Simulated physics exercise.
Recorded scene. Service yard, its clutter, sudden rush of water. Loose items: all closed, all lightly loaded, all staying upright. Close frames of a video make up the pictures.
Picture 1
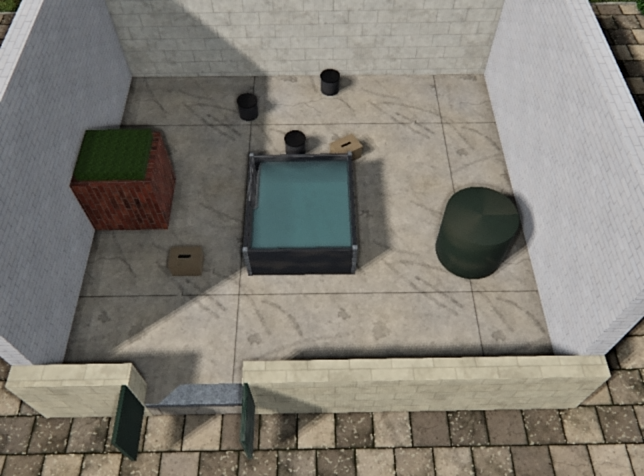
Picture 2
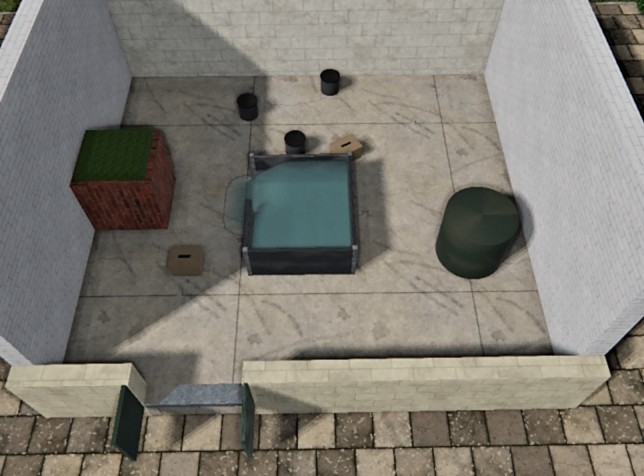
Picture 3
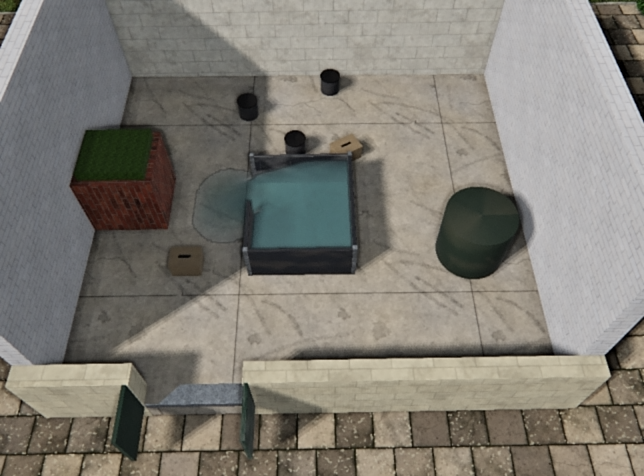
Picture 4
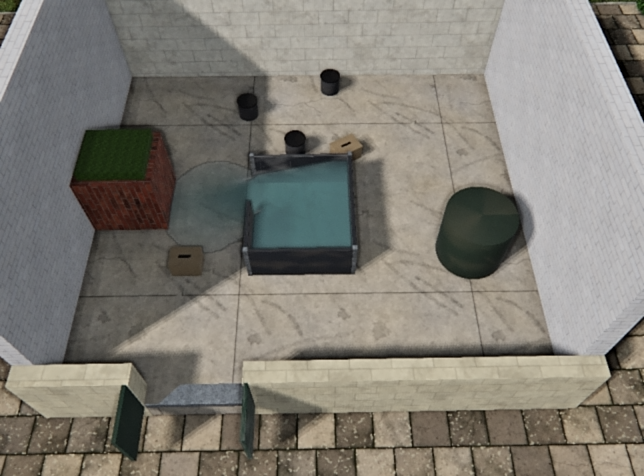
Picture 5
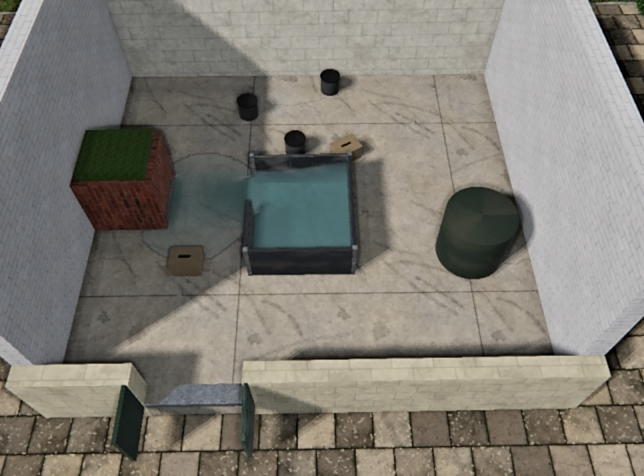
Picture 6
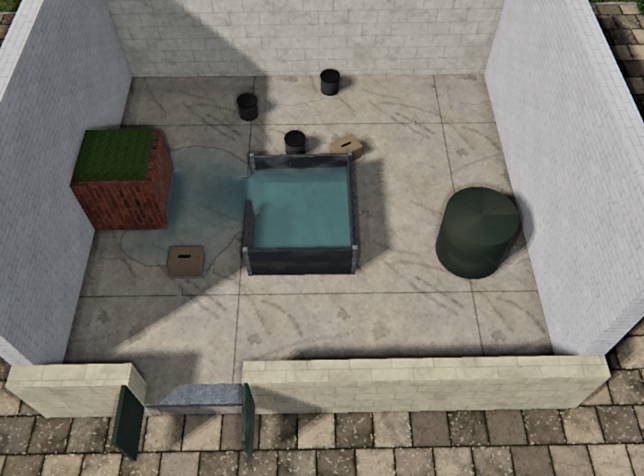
Water spilling from the left side of a dark-framed tank and spreading across the paved yard floor while scattered containers stay still.
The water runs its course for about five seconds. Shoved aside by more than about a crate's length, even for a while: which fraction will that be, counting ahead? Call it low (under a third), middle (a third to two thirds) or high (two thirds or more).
Middle.
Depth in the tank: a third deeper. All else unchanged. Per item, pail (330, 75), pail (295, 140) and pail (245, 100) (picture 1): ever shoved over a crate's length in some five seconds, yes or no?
First: Goes past it; second: Falls short; third: Goes past it.
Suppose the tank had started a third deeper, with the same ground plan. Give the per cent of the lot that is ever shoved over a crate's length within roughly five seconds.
My estimate is around 60 percent.
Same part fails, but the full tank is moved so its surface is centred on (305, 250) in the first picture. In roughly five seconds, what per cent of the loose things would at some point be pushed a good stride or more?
I'd estimate around 40 percent.
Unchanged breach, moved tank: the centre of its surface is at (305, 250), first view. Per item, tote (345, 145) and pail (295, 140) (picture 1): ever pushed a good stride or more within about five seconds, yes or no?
Fell short, fell short.
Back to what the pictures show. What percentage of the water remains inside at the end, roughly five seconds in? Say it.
Roughly 98 in a hundred.
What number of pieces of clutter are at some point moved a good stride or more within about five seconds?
My count comes to 2.
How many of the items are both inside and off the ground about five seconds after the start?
In total, 0.
A moment on, 0 of 5 are well off their spots; 0 afloat.
Next, 0 of 5 are well off their spots; 0 afloat.
Later, 0 of 5 are well off their spots; 0 afloat.
In the end, 2 of 5 are well off their spots, and 2 have been at some point; 0 afloat.
